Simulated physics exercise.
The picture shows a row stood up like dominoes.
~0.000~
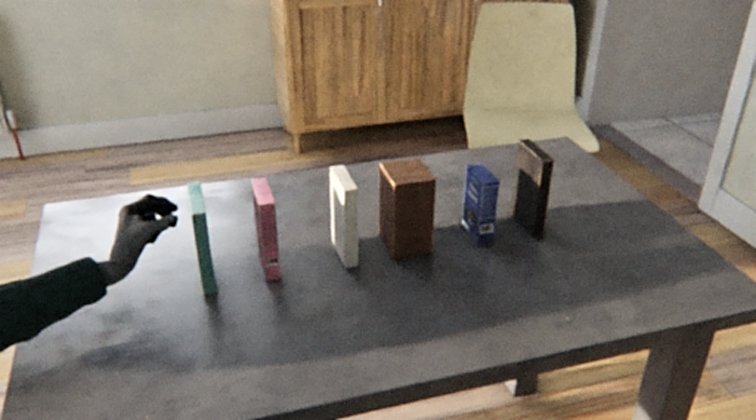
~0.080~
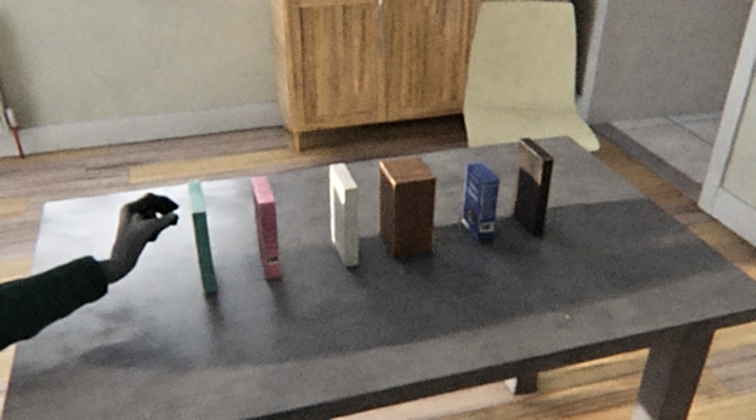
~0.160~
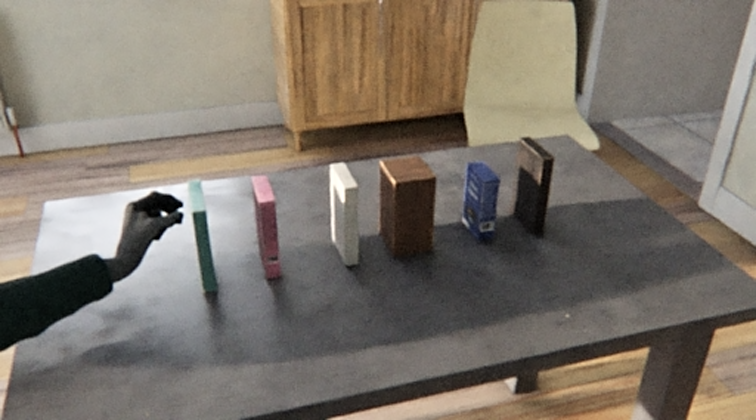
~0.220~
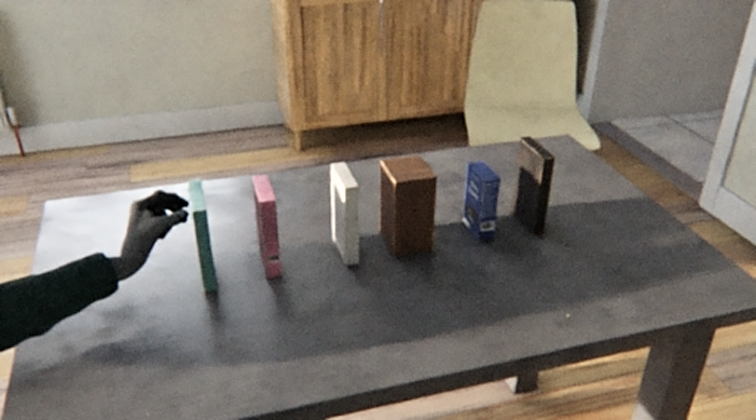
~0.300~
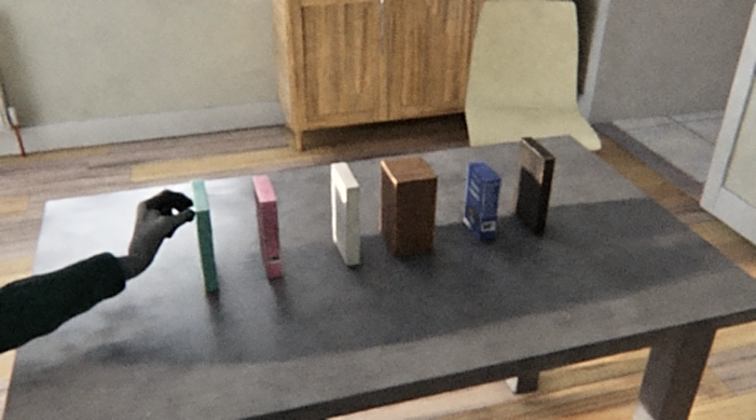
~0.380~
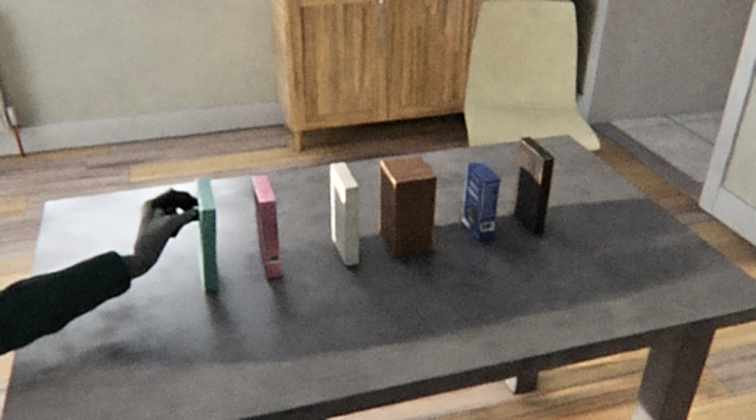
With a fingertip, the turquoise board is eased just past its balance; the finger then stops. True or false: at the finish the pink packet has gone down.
True.
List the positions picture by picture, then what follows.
Pink packet (266, 229); brown block (406, 208), in the first picture.
White block (344, 215); brown block (406, 207), in the second picture.
Blue packet (481, 201); white block (345, 214), in the third picture.
Brown block (407, 206); blue packet (481, 200), in the fourth picture.
Turquoise board 1° over; white block (346, 214); brown block (408, 206), in the fifth picture.
Turquoise board 5° over; pink packet (267, 227); blue packet (481, 201), in the sixth picture.
After 0.68 s, turquoise board 33° over.
After 0.88 s, turquoise board 67° over; pink packet tipped 51° from how it was near (305, 230); white block tipped 7° from how it was.
After 0.98 s, turquoise board 73° over; pink packet tipped 66° from how it was near (313, 236); white block tipped 24° from how it was.
At rest (1.5 s), tipped over on the table, pink packet; left askew, brown block and white block; blue packet in place. Seen from the same camera at the end, pink packet near (314, 236).
